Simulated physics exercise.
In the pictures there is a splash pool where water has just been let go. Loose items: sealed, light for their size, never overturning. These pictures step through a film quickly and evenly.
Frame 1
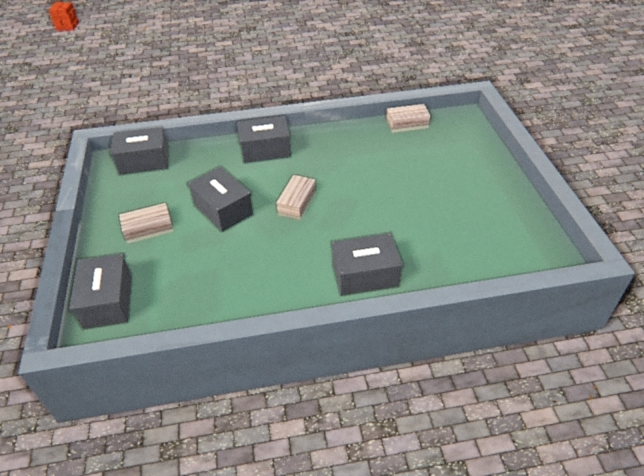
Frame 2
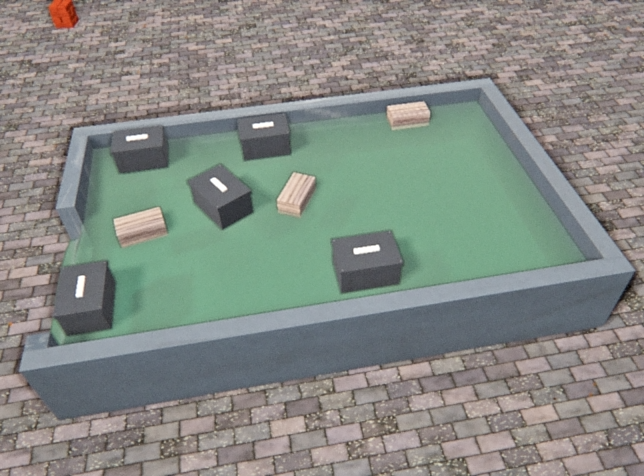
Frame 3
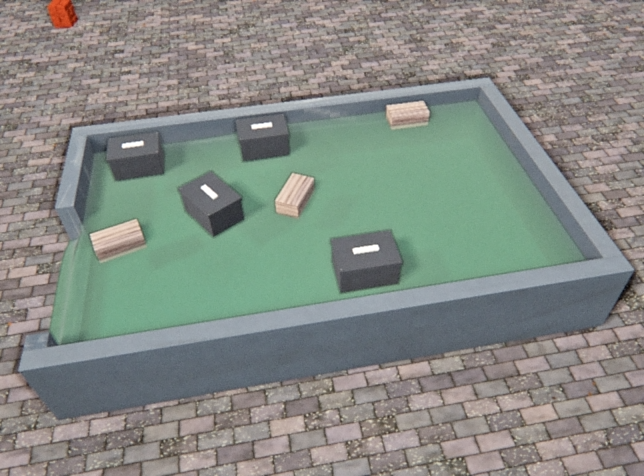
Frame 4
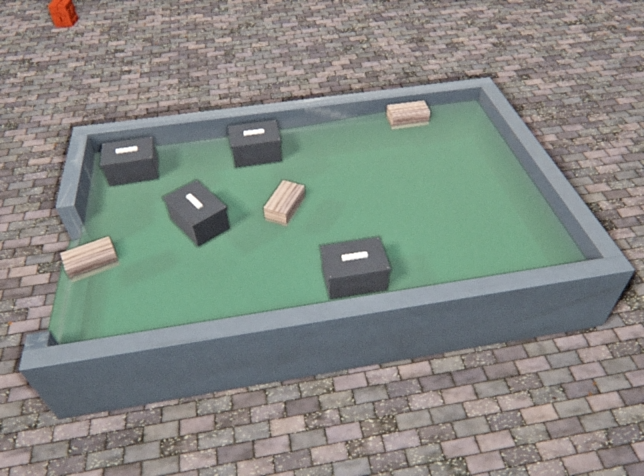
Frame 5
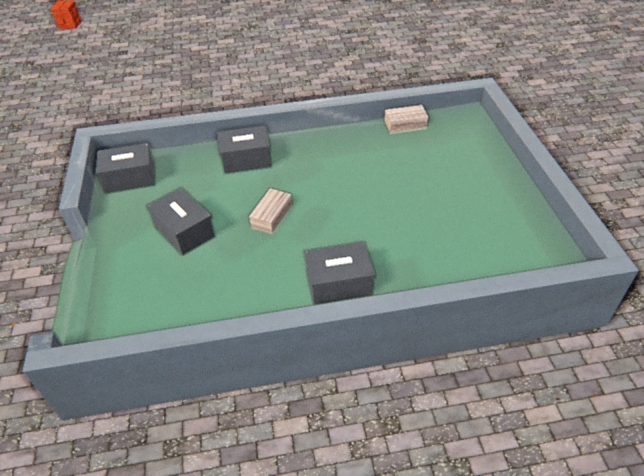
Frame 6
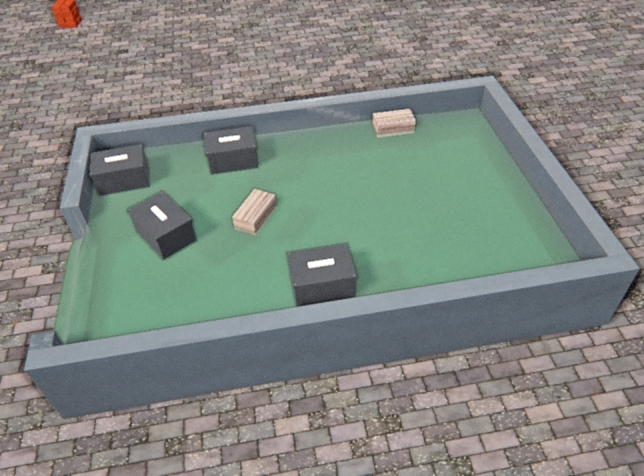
Dark boxes and striped wooden blocks drift leftward across a green-watered pool after a gap opens in its left wall; the nearest box leaves view first, then a wooden block at the opening, while the others continue shifting left.
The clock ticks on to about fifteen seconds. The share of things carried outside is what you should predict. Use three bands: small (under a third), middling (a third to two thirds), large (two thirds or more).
Large.
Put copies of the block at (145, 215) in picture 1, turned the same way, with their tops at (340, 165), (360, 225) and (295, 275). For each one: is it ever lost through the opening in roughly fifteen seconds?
Copy one leaves the room, copy two leaves the room, copy three leaves the room.
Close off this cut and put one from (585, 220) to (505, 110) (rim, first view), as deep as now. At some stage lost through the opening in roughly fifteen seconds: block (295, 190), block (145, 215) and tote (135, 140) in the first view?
First flushed away, then held back, then held back.
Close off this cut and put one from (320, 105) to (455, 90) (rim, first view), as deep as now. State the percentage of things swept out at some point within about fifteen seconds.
50 per cent.
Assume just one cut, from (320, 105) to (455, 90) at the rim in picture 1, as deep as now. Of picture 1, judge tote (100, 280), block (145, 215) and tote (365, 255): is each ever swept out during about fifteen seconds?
Object by object: Never exits, never exits, never exits.
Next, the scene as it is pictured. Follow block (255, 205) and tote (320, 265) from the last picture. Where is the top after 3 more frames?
They should be roughly at (213, 225) and (277, 278).
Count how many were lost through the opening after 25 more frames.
6.
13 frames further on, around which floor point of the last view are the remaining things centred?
(205, 258).
A moment on, 2 of 8 are out; 6 afloat.
Next, 4 of 8 are out; 4 afloat.
Later, 6 of 8 are out; 2 afloat.
In the end, 6 of 8 are out; 2 afloat.
